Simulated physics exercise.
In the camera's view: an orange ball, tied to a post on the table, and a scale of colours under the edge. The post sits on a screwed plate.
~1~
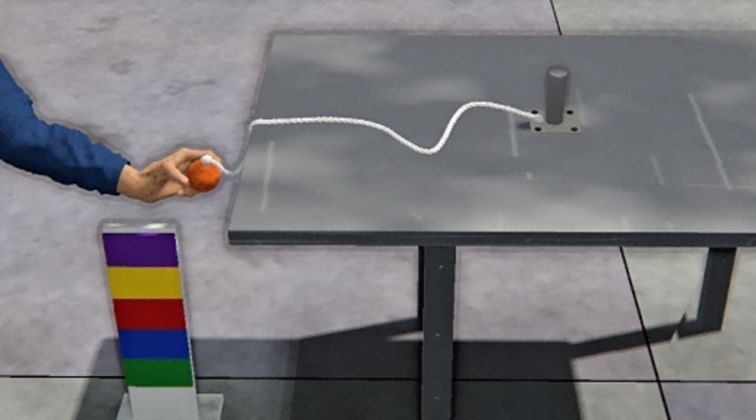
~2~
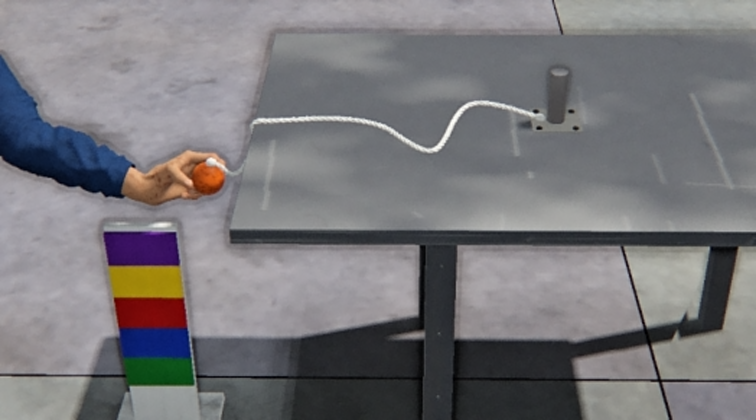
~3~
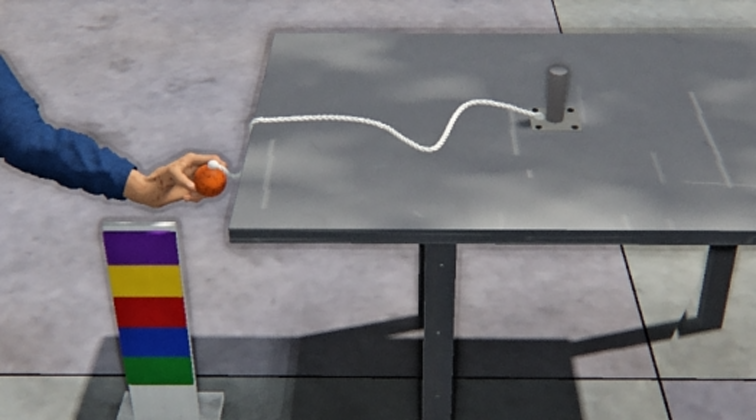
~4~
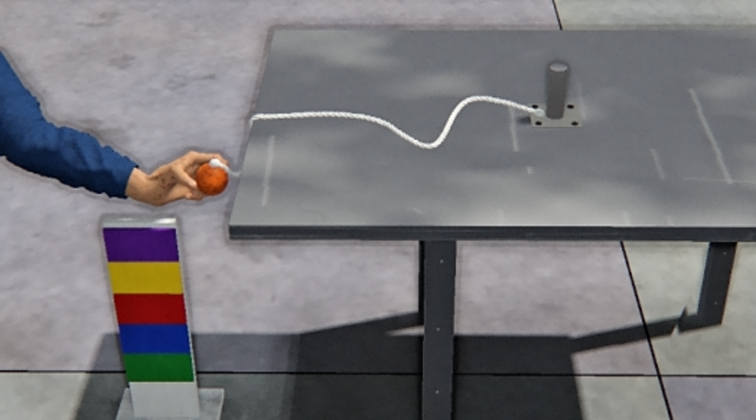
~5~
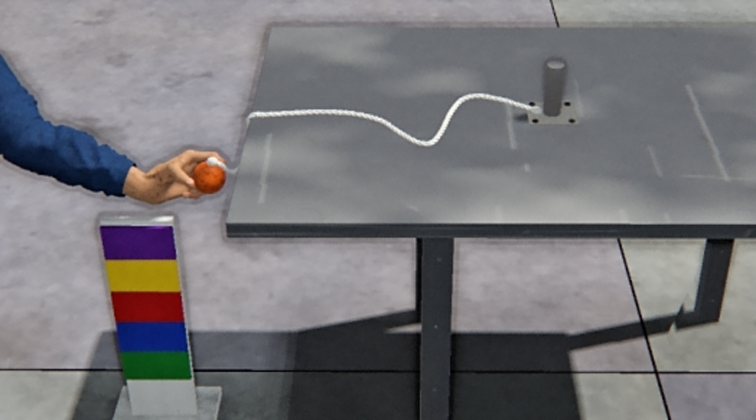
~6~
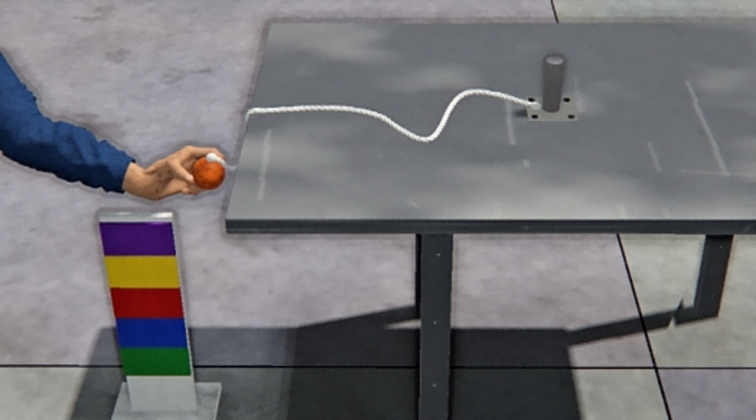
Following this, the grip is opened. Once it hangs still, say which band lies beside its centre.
It is the red band.
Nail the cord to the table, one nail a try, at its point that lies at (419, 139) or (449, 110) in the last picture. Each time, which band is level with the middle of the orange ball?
Try one: Purple. Try two: Yellow.
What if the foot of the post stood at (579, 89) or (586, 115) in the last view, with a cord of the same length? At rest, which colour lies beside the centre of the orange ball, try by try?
Taking the two spots in turn: Yellow, then yellow.
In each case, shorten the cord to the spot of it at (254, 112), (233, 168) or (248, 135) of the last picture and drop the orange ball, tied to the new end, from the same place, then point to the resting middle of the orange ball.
The pixels come out at around (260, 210), (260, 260) and (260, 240), one per try.
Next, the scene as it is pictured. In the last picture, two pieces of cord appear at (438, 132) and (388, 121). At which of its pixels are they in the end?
First one close to (370, 116), second close to (295, 119).
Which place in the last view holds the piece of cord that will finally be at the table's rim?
(349, 110).
Soon after, ball near (285, 292); level with red.
After that, ball near (246, 297); level with red.
In the end, ball near (257, 299); level with red. Its centre hangs level with the red band.
